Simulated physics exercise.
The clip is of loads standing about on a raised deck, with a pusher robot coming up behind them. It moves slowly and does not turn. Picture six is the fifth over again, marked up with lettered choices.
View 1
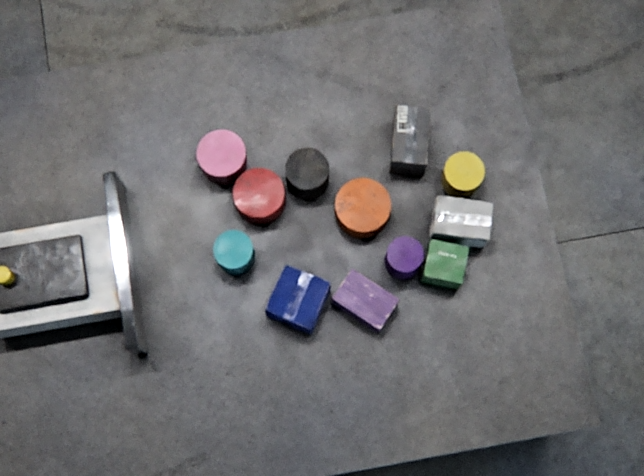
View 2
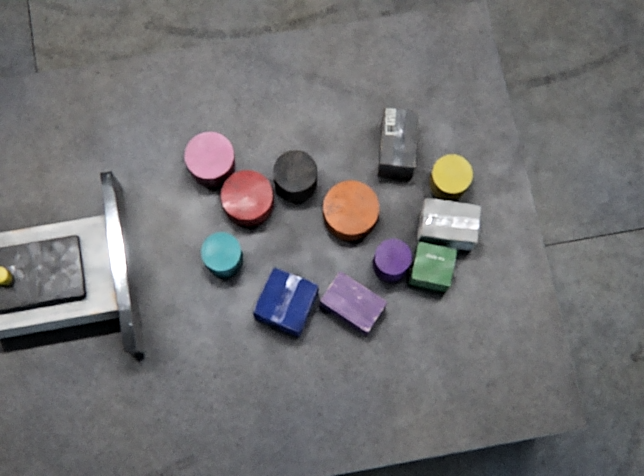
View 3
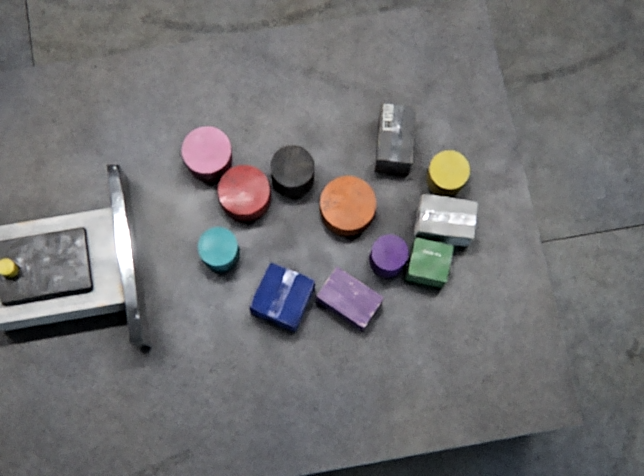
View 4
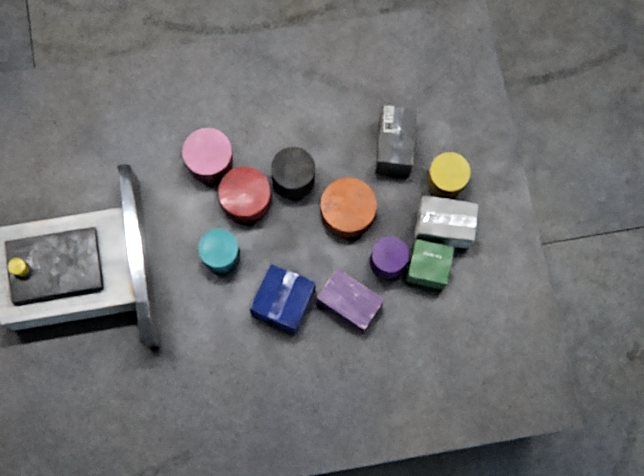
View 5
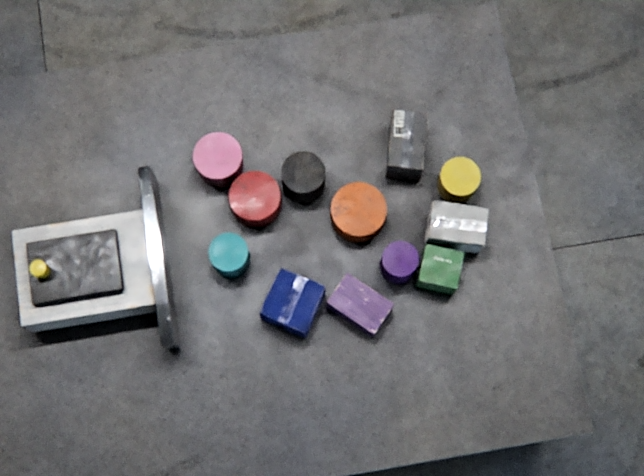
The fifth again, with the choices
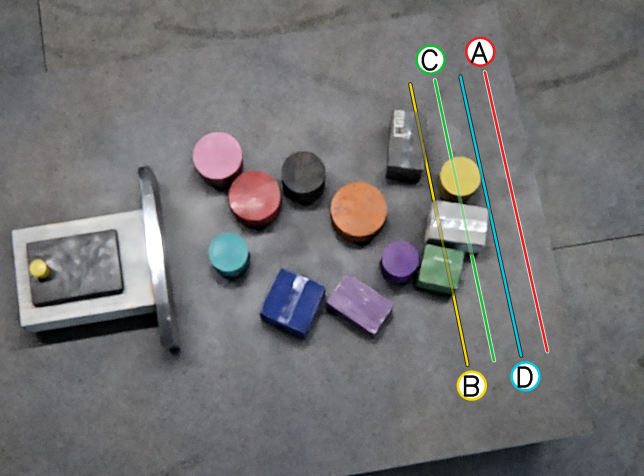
A pusher robot on the left creeps slightly right, closer to unmoving coloured canisters and boxes.
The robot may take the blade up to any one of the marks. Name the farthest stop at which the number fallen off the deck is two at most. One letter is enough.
Up to line C.
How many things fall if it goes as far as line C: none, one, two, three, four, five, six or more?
By then, one.
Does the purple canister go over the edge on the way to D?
By then, yes.
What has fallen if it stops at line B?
The white box goes over.
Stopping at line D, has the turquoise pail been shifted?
Yes.
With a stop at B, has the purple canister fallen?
No.
On the marked copy, A at (515, 207); B at (438, 220); C at (463, 216); D at (490, 211).
Following C. Soon after the start, robot (196, 247); pink pail (271, 137); purple crate (376, 304).
Later, robot (308, 228); white box (499, 228); yellow pail (473, 172).
In the end, robot (394, 214); white box over the edge; green box (552, 280); one fallen.
As for the rest, A drops five; B is within the limit but short; D drops five.
